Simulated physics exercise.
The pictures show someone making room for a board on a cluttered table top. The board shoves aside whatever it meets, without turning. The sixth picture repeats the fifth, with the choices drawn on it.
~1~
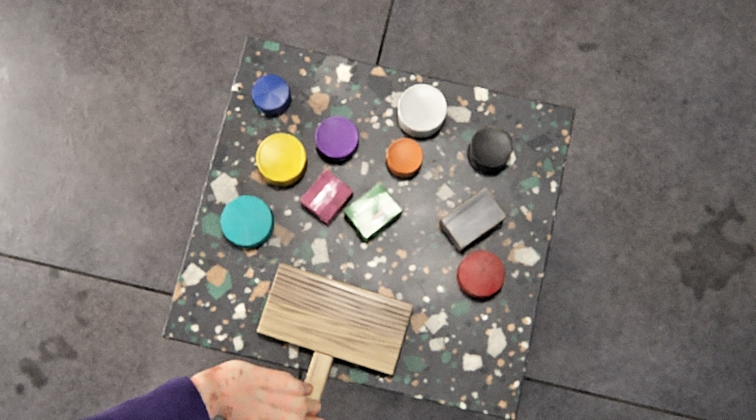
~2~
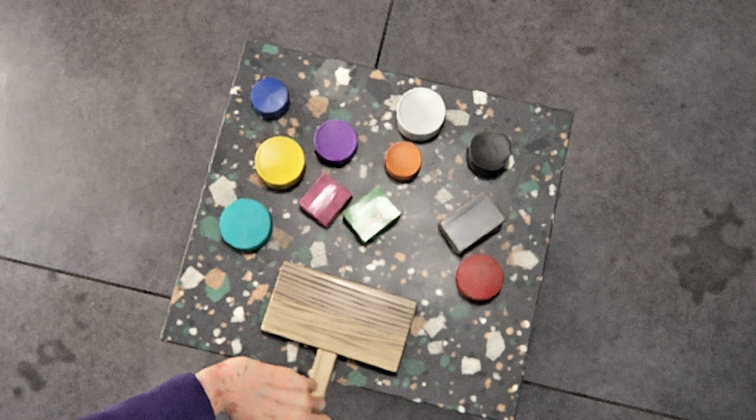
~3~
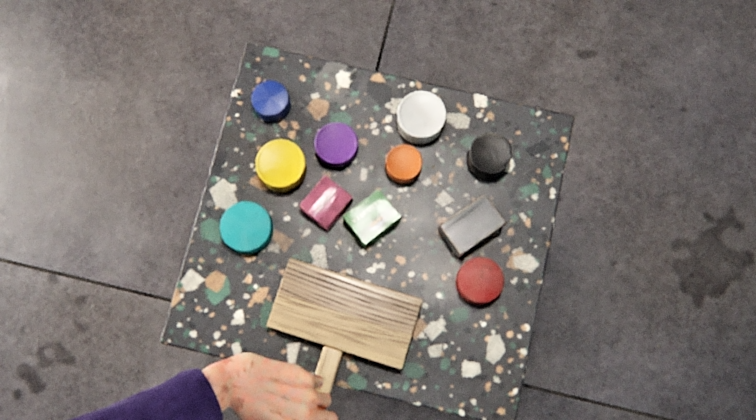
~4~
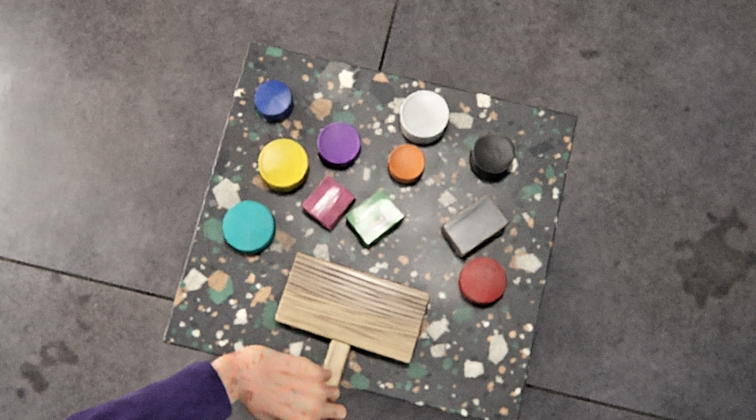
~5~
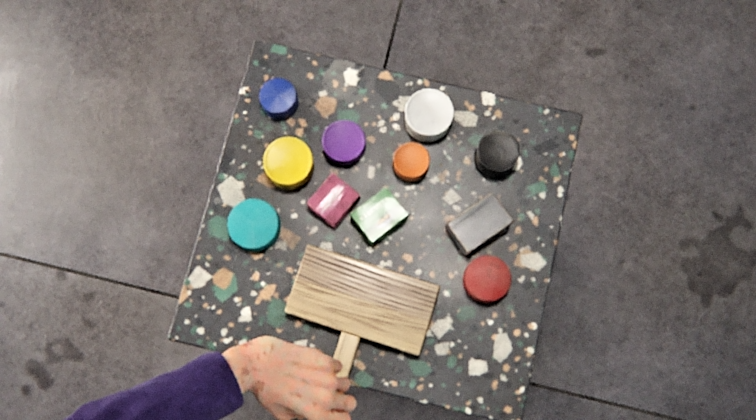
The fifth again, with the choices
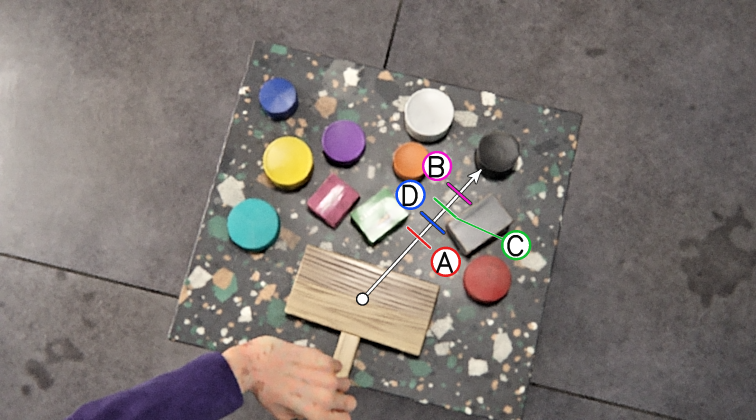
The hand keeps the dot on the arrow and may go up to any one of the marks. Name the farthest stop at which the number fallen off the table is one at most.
No second one falls up to B.
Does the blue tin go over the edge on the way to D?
No.
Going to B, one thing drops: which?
The white tub.
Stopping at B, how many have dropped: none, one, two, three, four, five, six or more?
By then, one.
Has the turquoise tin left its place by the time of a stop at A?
By then, no.
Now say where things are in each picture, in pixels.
The first frame shows red tin (481, 274); black tub (490, 150); purple jar (337, 140).
The second frame shows board (340, 316); white tub (420, 115).
The third frame shows board (345, 313); yellow tub (282, 167).
The fourth frame shows board (353, 307); blue tin (274, 101).
The fifth frame shows board (363, 299); green packet (379, 216); grey block (478, 225); red tin (487, 279).
On the marked copy, A at (419, 238); B at (459, 194); C at (446, 209); D at (432, 223); the arrow from (363, 299) to (481, 170); the white dot at (363, 299).
Following B. Soon after the start, board (398, 261); grey block (482, 216); pink box (336, 187).
Later, board (433, 224); white tub (437, 83); red tin (514, 276).
In the end, board (458, 196); white tub over the edge; black tub (514, 101); one fallen.
As for the rest, A is within the limit but short; C is within the limit but short; D is within the limit but short.
